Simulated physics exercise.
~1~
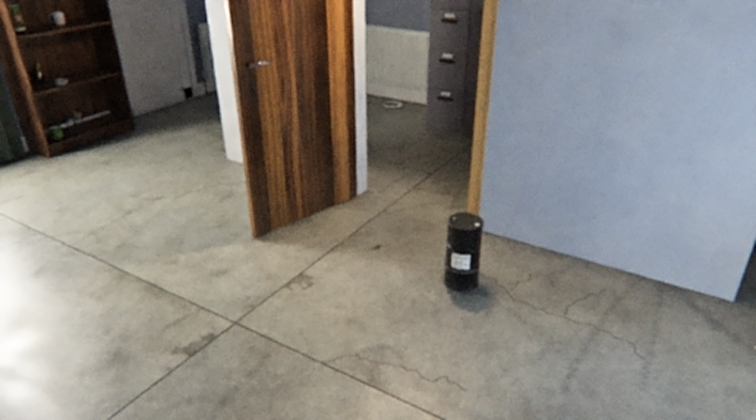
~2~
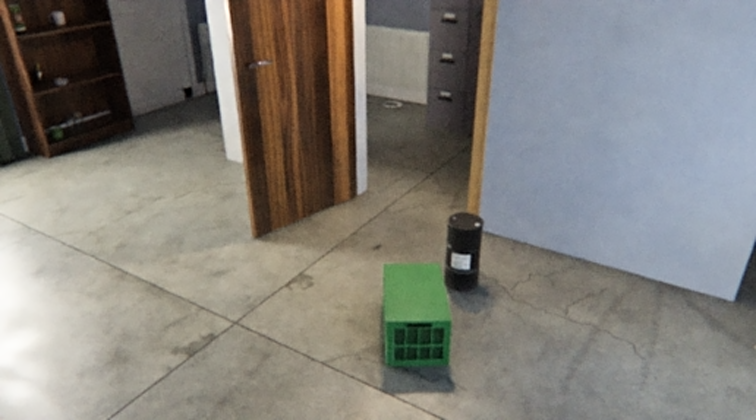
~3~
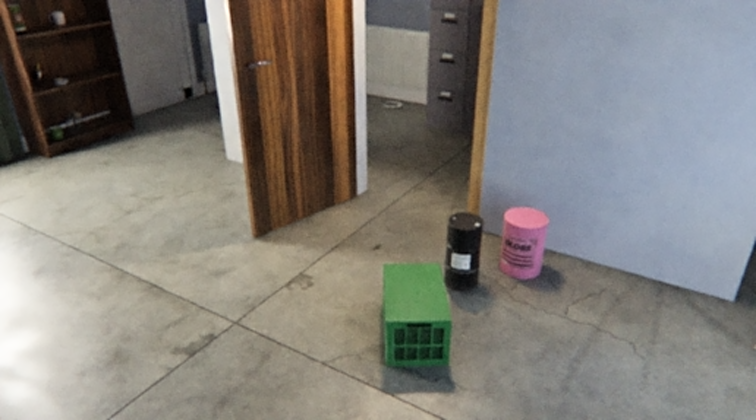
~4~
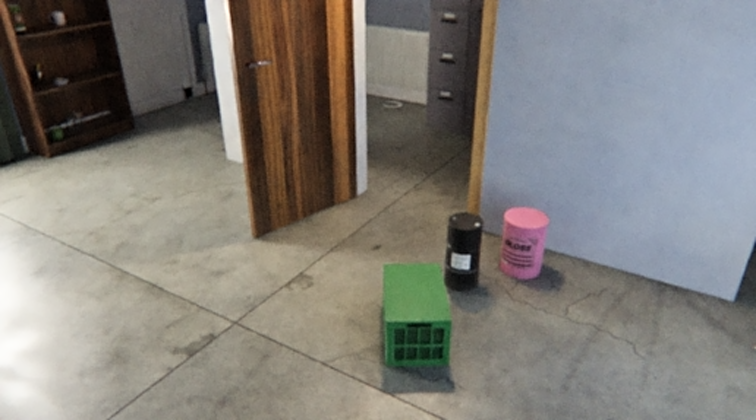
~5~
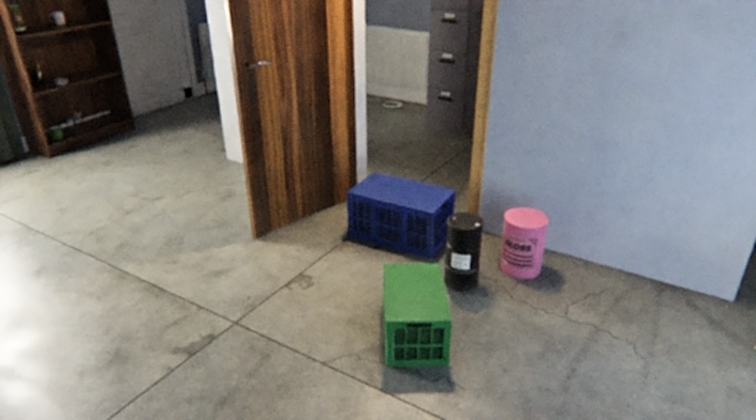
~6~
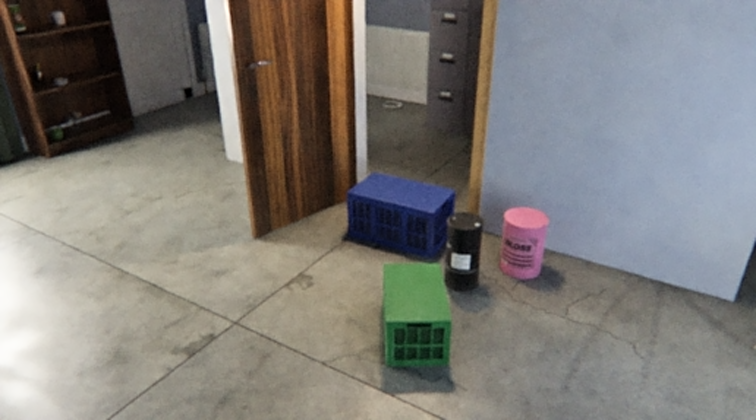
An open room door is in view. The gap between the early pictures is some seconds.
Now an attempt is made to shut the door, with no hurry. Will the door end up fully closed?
It never touches the doorframe.
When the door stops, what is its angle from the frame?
It stays open at around 60°.
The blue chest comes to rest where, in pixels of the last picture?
It ends up near (408, 213).
Then, 0.50 s on from there, door 91° open.
Then, 0.80 s on from there, door 73° open.
Then, 1.00 s on from there, door 62° open; blue chest shifted a little near (404, 213).
In the end, door 58° open; all 4 unmoved. At the end, from the last picture's camera, blue chest near (408, 213).
